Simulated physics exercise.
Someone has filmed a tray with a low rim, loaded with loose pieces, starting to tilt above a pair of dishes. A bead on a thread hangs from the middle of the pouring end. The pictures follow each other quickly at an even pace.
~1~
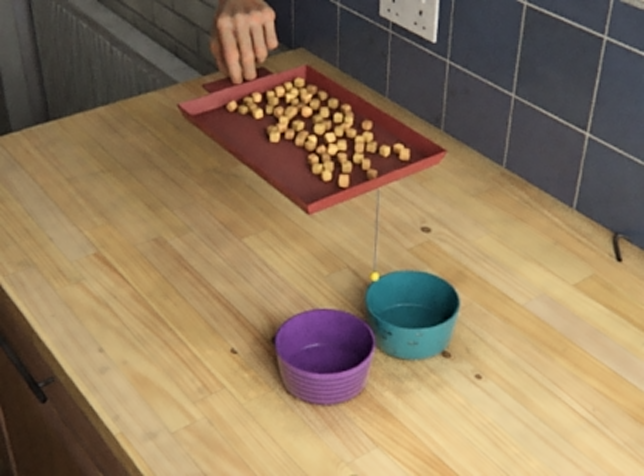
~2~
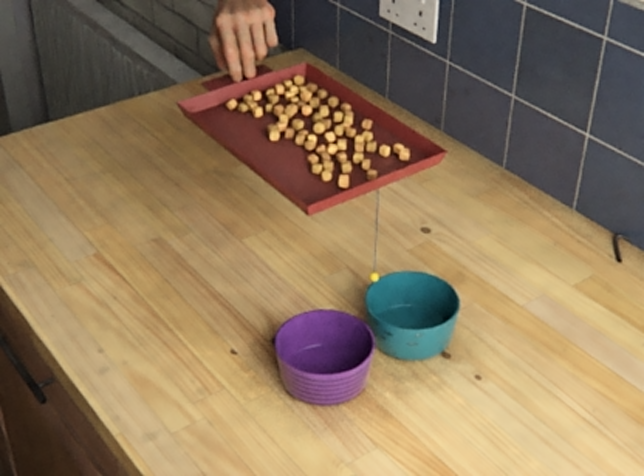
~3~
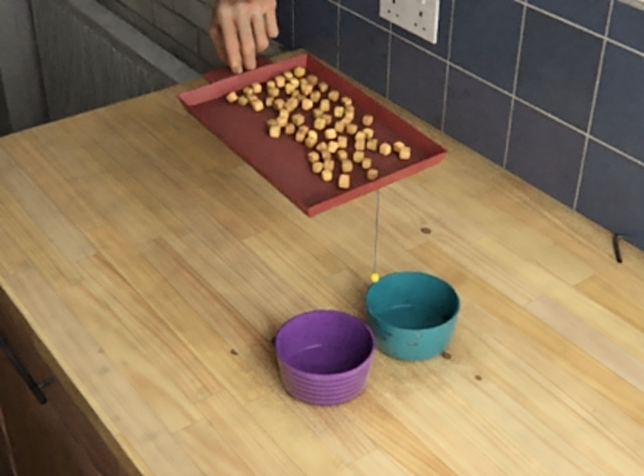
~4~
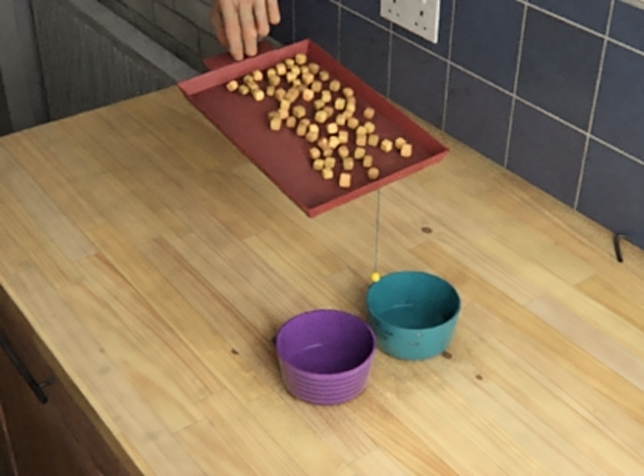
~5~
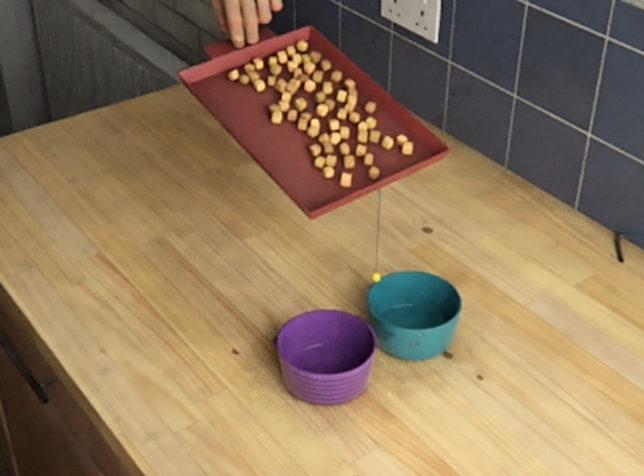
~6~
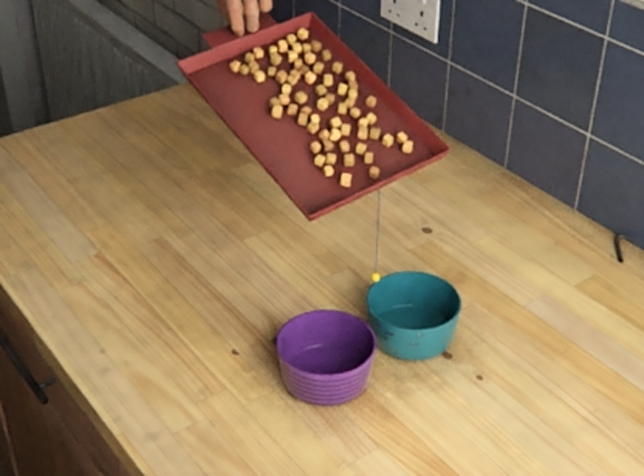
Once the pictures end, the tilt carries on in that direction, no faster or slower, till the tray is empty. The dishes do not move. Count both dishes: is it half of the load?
Caught overall: Over half.
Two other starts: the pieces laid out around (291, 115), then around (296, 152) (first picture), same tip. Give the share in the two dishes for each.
Roughly 80 per cent, and 90 per cent.
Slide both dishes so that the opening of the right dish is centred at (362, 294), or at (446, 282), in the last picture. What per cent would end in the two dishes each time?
In turn 60 and 70 in a hundred.
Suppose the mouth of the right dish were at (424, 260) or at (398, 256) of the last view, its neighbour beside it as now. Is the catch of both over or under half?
At the first place less than half, at the second not half.
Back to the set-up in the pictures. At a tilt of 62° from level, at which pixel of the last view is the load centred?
Near (347, 188).
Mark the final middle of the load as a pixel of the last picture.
Roughly at (342, 363).
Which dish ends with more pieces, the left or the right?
That is the left one.
Shortly afterwards, tray tipped steeply; all but a few on the tray; a little in the air.
Next, tray tipped past a quarter turn; near half on the tray; near a quarter in the left dish; a little in the right dish; a little outside both; a little in the air.
Some moments later, tray tipped past a quarter turn; near two thirds in the left dish; near a quarter in the right dish; a little outside both.
In the end, tray tipped past a quarter turn; near two thirds in the left dish; near a quarter in the right dish; a little outside both.
